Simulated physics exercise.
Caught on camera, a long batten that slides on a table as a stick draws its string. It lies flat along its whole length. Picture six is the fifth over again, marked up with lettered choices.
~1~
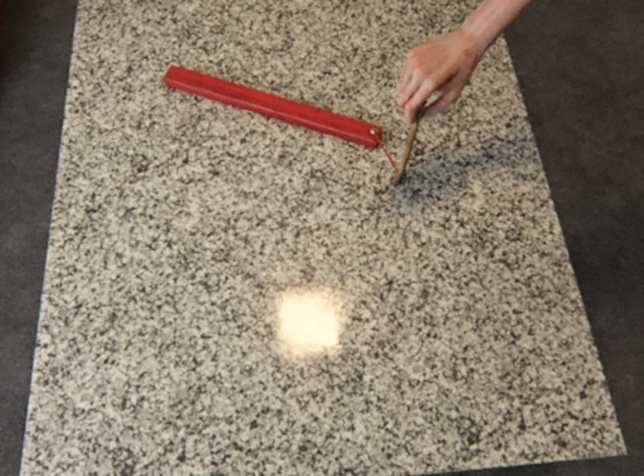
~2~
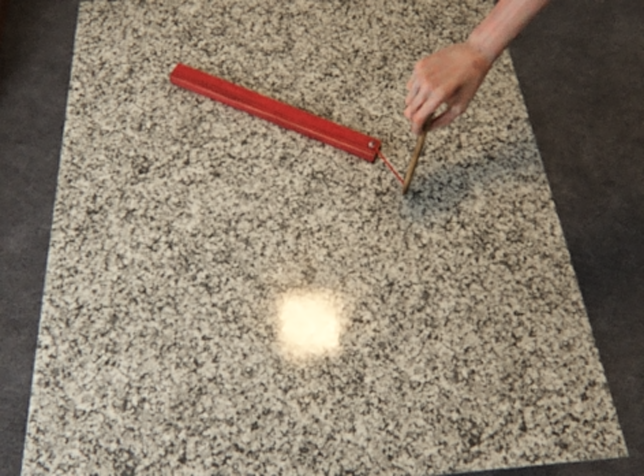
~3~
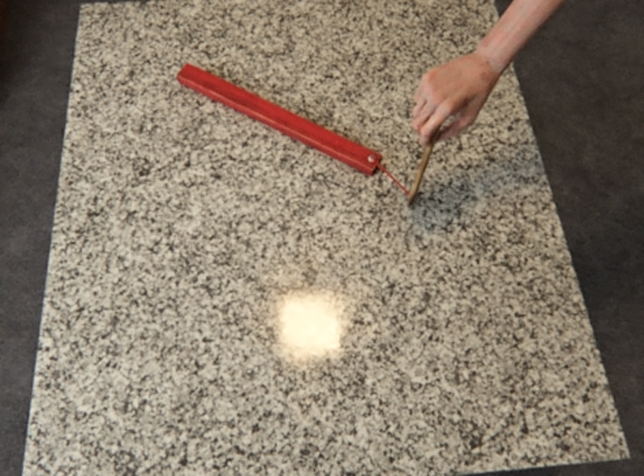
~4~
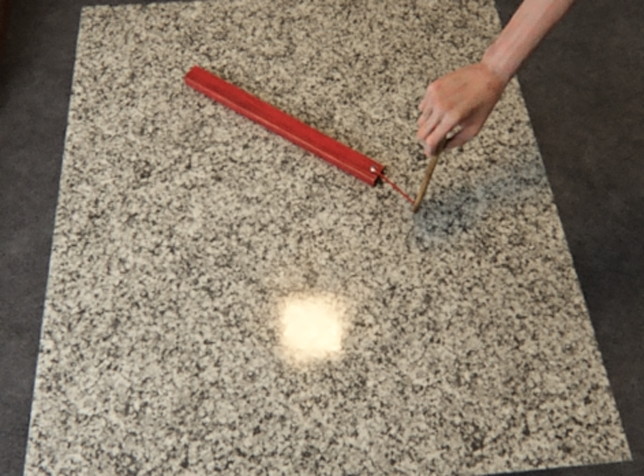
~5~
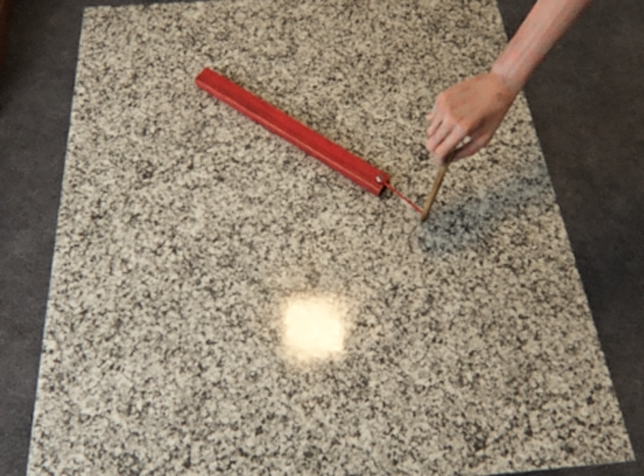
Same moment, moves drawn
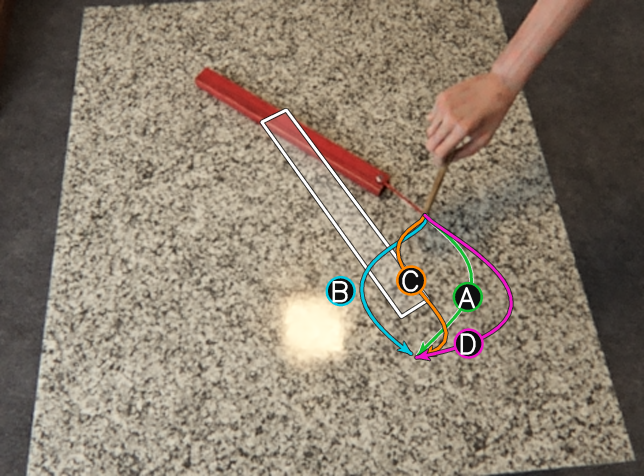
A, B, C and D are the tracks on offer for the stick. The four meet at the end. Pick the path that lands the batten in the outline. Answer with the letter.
It ends in the outline on C.
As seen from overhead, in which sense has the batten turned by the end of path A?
Clockwise.
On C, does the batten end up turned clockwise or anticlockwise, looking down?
It turns clockwise.
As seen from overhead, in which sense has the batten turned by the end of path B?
Clockwise.
On the marked copy, A from (425, 215) via (472, 281) to (419, 355); B from (425, 215) via (365, 274) to (411, 354); C from (425, 215) via (411, 280) to (422, 356); D from (425, 215) via (511, 298) to (416, 358); the outline at (339, 204).
Following C. Soon after the start, foot of the stick (400, 264), middle of the batten (294, 141).
Later, foot of the stick (440, 319), middle of the batten (328, 183).
In the end, foot of the stick (416, 358), middle of the batten (339, 202); it lies in the outline.
As for the rest, A leaves its middle at (349, 196); B leaves its middle at (319, 205); D leaves its middle at (373, 205).
